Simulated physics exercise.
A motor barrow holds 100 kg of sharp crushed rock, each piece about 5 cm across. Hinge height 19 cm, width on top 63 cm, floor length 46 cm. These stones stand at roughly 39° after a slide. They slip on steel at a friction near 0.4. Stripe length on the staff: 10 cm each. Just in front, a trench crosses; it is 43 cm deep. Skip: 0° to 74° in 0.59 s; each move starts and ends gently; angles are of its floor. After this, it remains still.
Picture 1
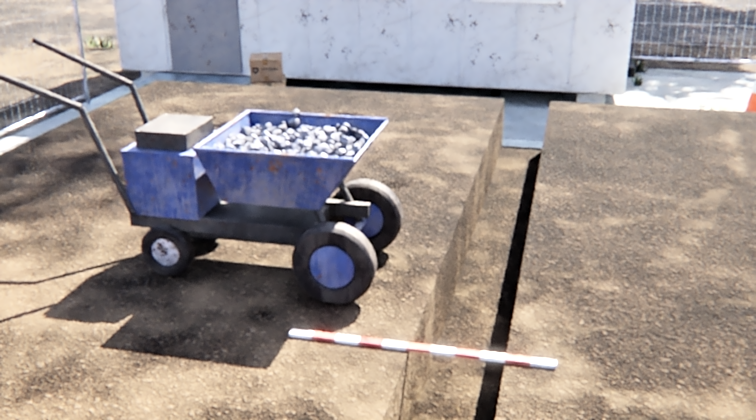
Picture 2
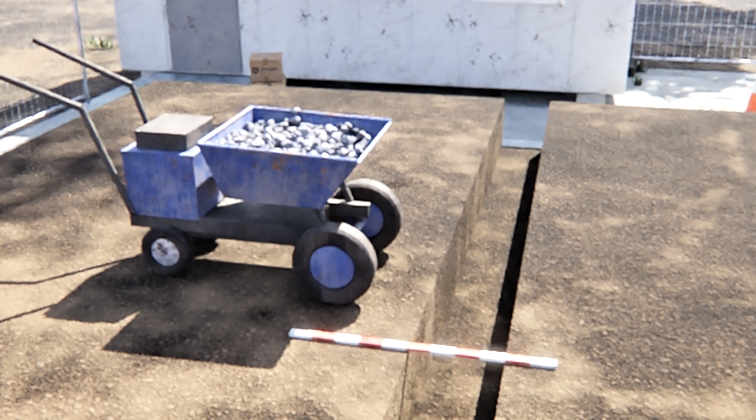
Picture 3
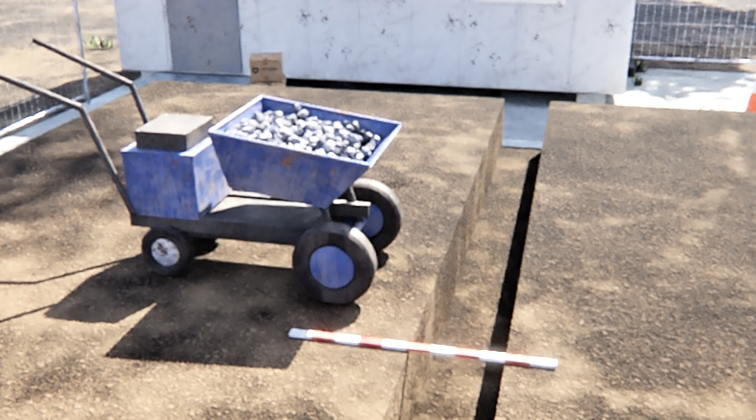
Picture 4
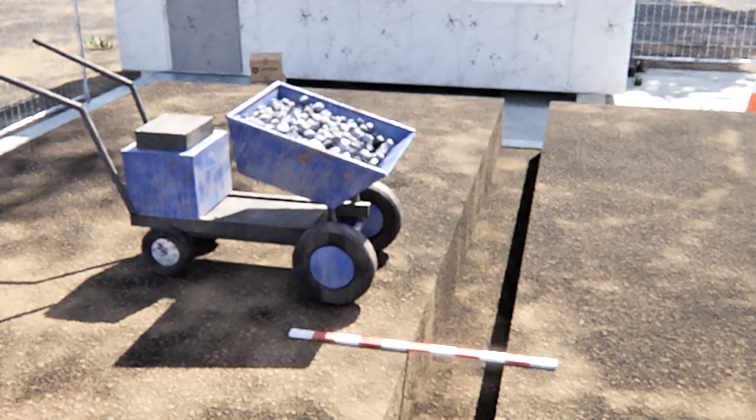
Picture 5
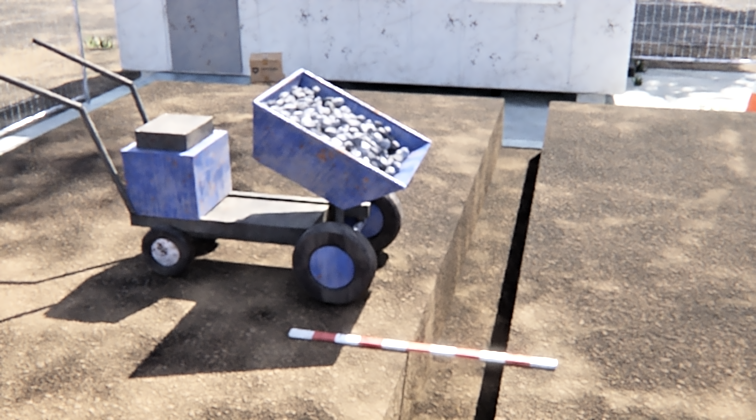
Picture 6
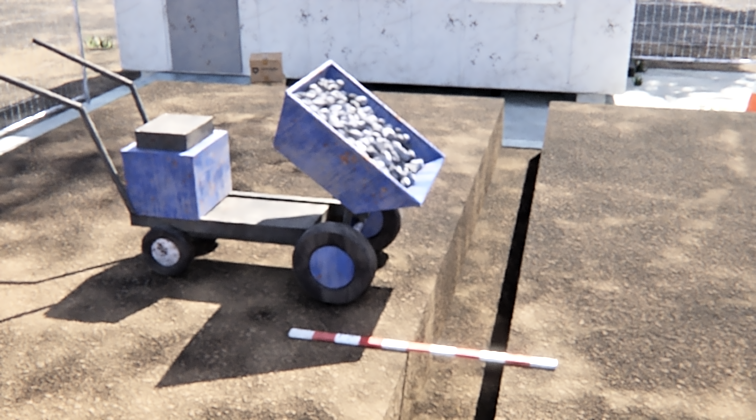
In the video, a blue motor barrow loaded with grey crushed rock stands beside a narrow trench, near a red-and-white staff on the ground, and its skip tilts steadily forward to the right while the wheels stay still.
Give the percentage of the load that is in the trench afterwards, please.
Near 63 per cent of the load.
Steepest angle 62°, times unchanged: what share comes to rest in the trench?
In that case near 35 per cent.
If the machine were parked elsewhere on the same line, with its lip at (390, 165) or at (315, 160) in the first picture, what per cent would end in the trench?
It'd be around 30 per cent and after that around 95 per cent.
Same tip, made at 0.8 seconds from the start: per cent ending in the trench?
My guess is near 80 percent.
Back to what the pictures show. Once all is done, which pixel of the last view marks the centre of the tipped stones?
I'd put it close to (500, 351).
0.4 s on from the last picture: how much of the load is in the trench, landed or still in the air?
At that moment: Approx. 30 %.
Then, 0.1 s after the last picture the floor is at 62°, 100 % in the skip; the foremost stones are at (440, 208).
Then, 0.4 s after the last picture the floor is at 74°, 62 % in the skip, 30 % in the trench, 8 % past the trench; the foremost stones are at (535, 296).
Then, 0.7 s after the last picture the floor is at 74°, 15 % in the skip, 47 % in the trench, 38 % past the trench; the foremost stones are at (718, 314).
Then, 2.7 s after the last picture the floor is at 74°, 1 % in the skip, 63 % in the trench, 36 % past the trench; the foremost stones are past the picture's edge.
